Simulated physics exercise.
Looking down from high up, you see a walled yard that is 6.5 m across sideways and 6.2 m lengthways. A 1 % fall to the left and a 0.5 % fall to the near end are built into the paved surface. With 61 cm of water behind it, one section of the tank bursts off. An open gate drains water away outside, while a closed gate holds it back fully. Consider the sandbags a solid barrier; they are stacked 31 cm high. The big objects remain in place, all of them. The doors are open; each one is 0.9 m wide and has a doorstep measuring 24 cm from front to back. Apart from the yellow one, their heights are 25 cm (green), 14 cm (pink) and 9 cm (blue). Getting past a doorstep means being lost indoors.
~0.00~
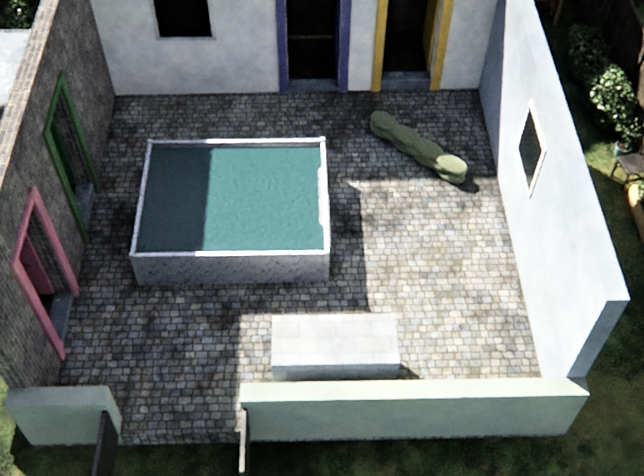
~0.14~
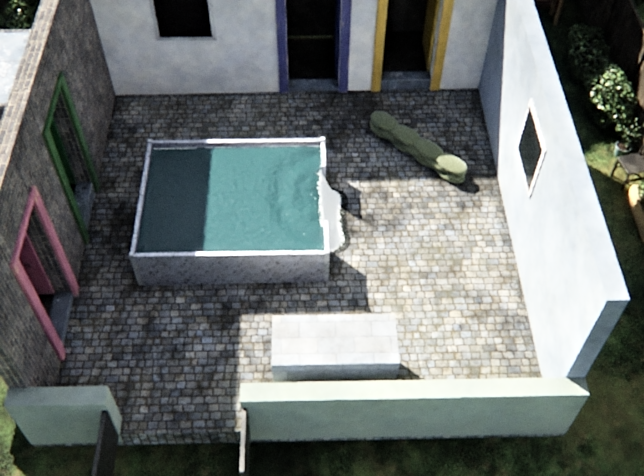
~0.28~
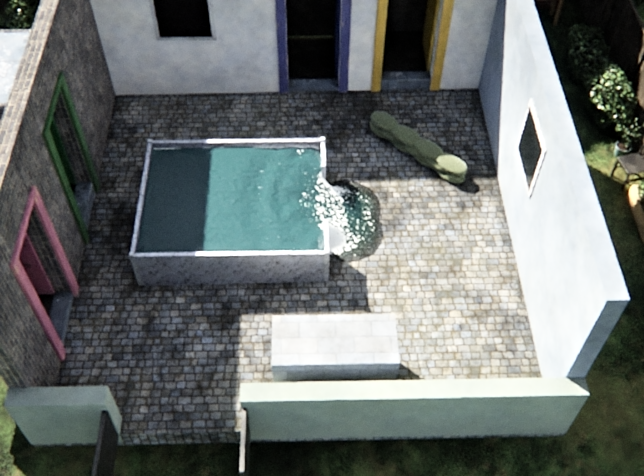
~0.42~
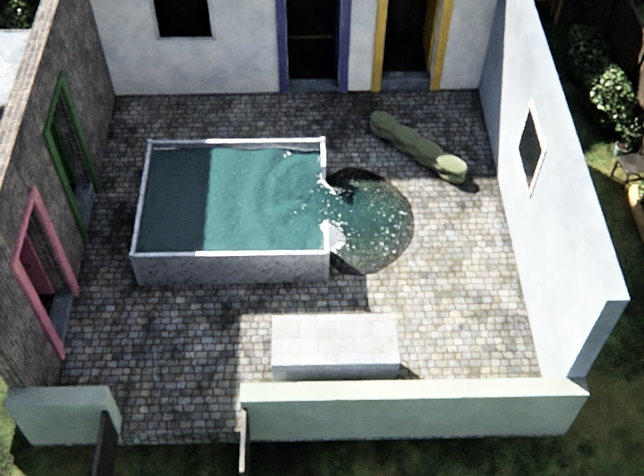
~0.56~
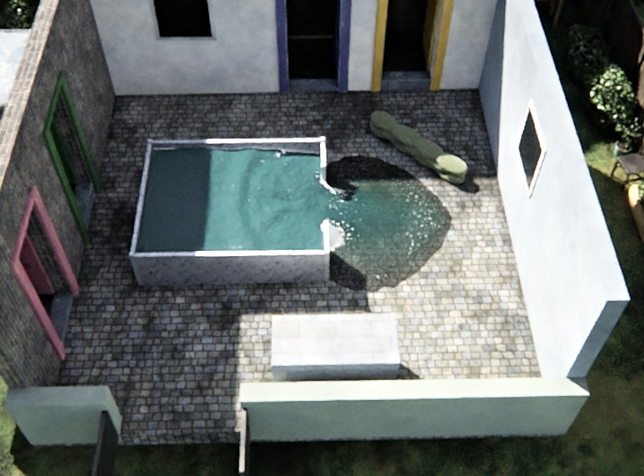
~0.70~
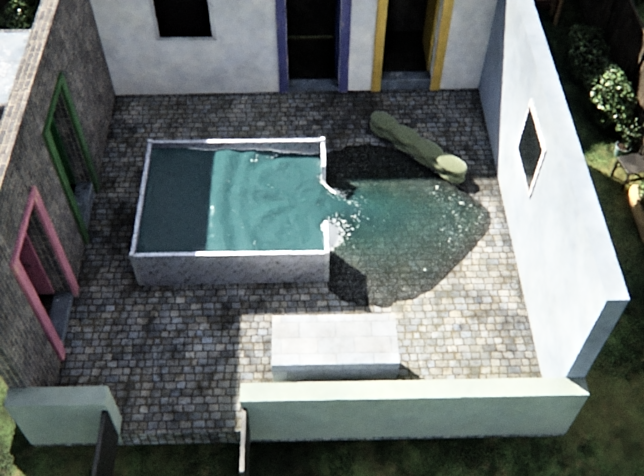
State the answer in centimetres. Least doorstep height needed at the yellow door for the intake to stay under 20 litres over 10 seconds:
7.5 cm or so.
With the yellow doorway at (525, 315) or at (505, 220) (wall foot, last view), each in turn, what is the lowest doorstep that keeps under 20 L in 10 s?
In turn: Roughly 14.0 cm, roughly 28 cm.
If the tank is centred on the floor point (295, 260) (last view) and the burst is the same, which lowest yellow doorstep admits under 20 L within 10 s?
Roughly 11.5 cm is needed.
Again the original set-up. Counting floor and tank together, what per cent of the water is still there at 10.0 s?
I'd estimate some 98 in a hundred.
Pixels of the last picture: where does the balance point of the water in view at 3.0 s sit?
Centre of the water: Approx. (328, 231) px.
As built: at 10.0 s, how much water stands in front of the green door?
8.0 cm.
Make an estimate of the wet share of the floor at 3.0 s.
I'd say near 45 percent is wet.
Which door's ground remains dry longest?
It's the green one.
After 1.4 s water covers 25 % of the floor, deepest (34 cm) near (333, 218); it has not reached the yellow door.
After 3.0 s water covers 45 % of the floor, deepest (34 cm) near (548, 406); 8 cm at the yellow door, 0 litres in over its 22 cm doorstep.
After 10.0 s water covers 95 % of the floor, deepest (18 cm) near (55, 393); 6 cm at the yellow door, 0 litres in over its 22 cm doorstep.
At the yellow door as built, the water arrived by 2.8 s and peaked near 11 cm at 4.0 s.
Run again over the same 10 s with other heights there, 31 litres in over 6.5 cm, 10 litres over 8.5 cm. The limit of 20 litres is kept from about 7.5 cm up.
